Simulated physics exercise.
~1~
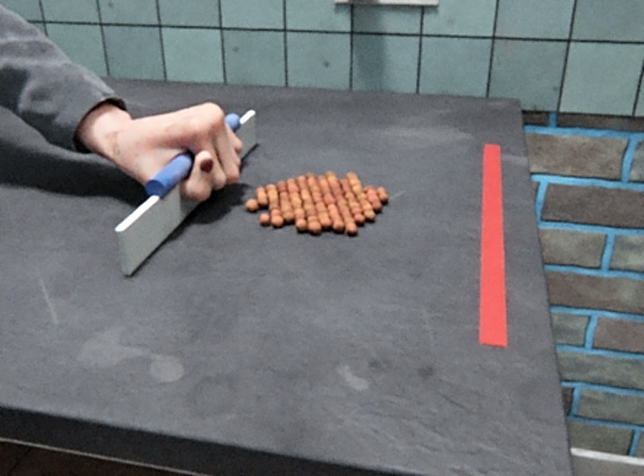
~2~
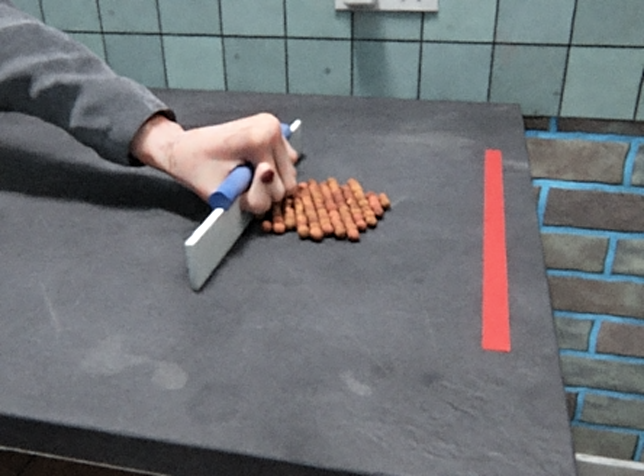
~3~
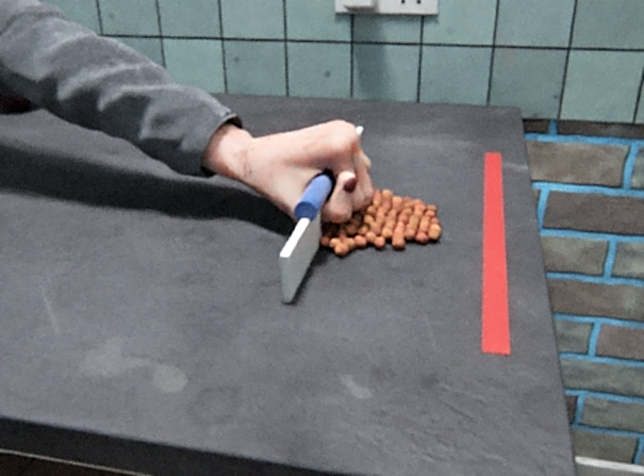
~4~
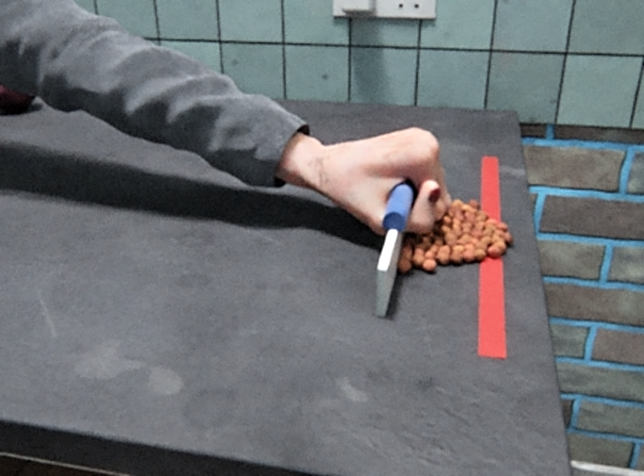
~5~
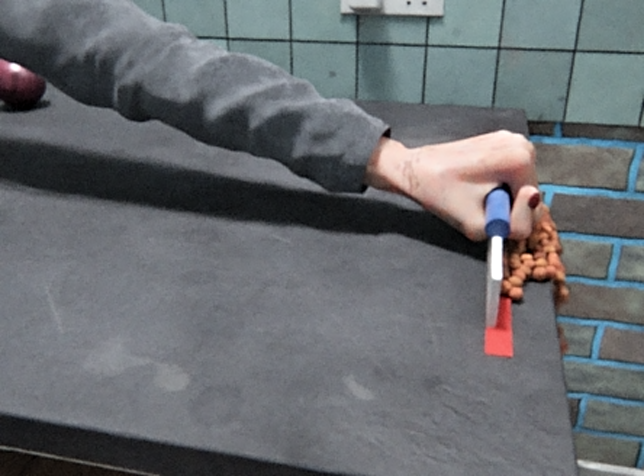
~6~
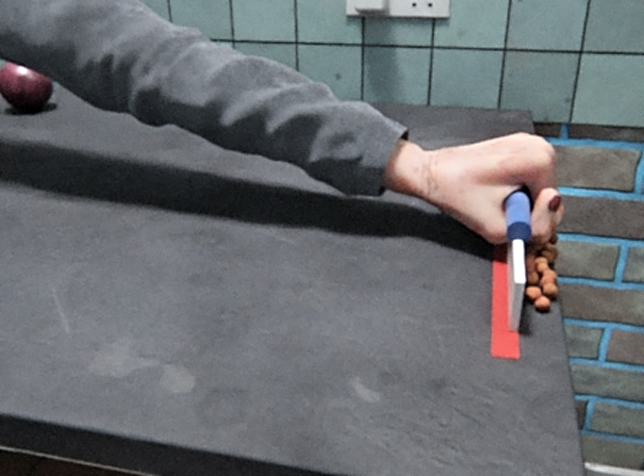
Hand sweeping a patch of small brown nuggets rightward along a dark table with a scraper, about half spilling over the edge.
